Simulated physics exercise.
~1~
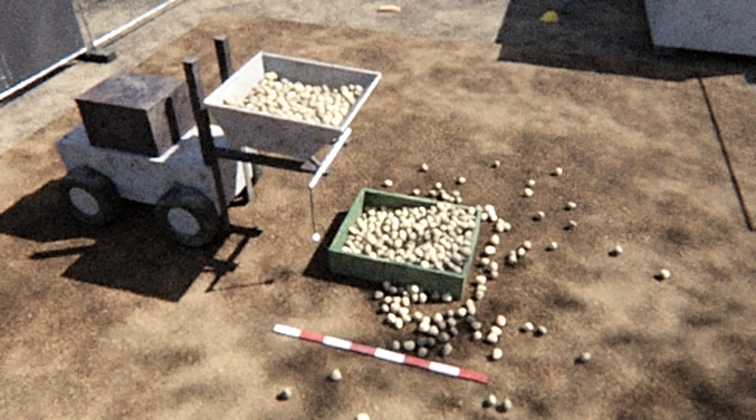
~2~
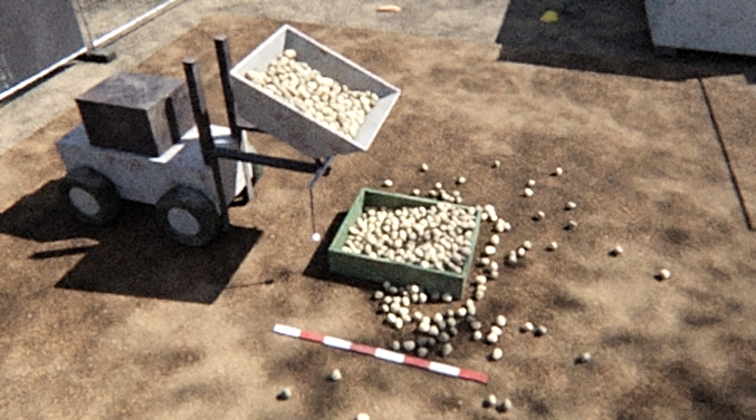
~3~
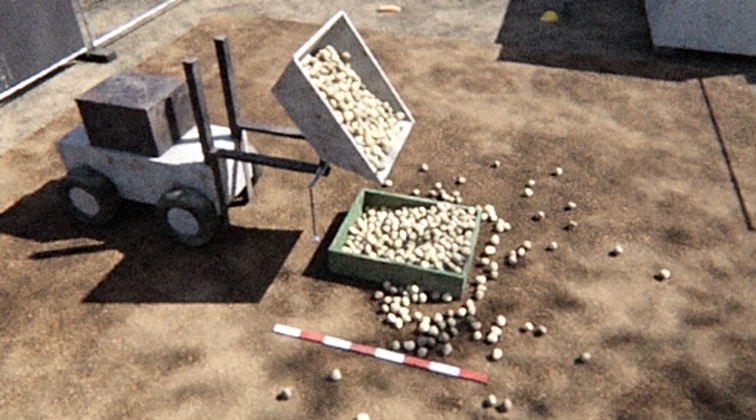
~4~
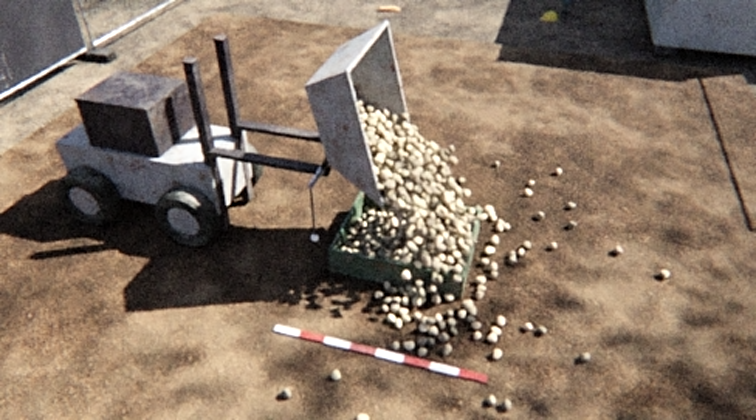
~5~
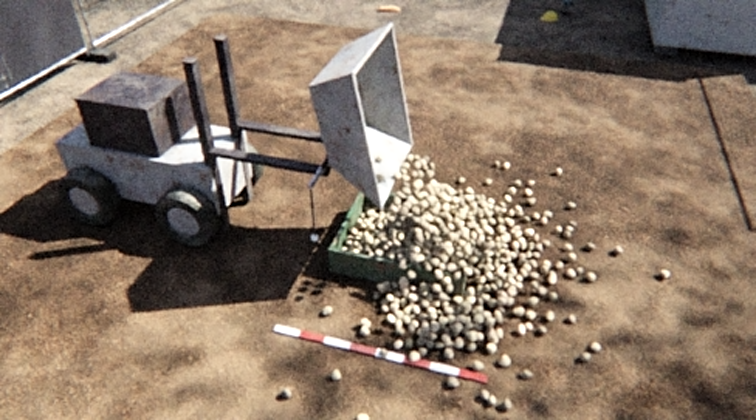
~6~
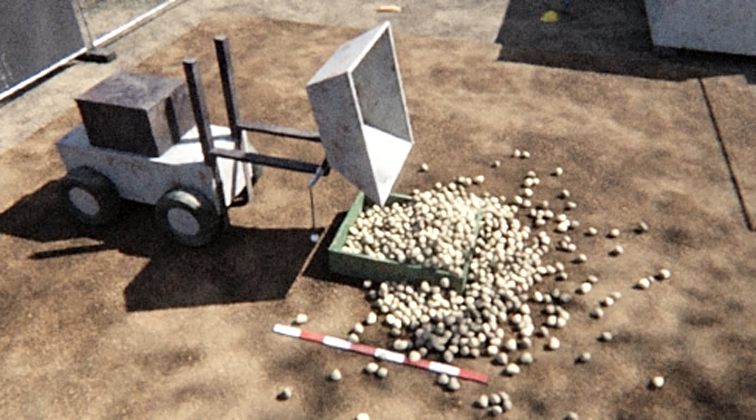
A sunlit patch of brown dirt, with a fence at upper left, is seen from above at an angle. At left stands a grey forklift with a dark box on its body, holding up a pale skip full of cream-coloured stones; to its right, a green bin already brims with similar stones, others scattered around it behind a red-and-white striped staff. The skip tilts steeply to the right, its load at first staying inside. Then the stones pour out, heaping over the bin and spilling forward and right across the dirt. Finally the skip hangs steeply tipped and empty above the overflowing bin.
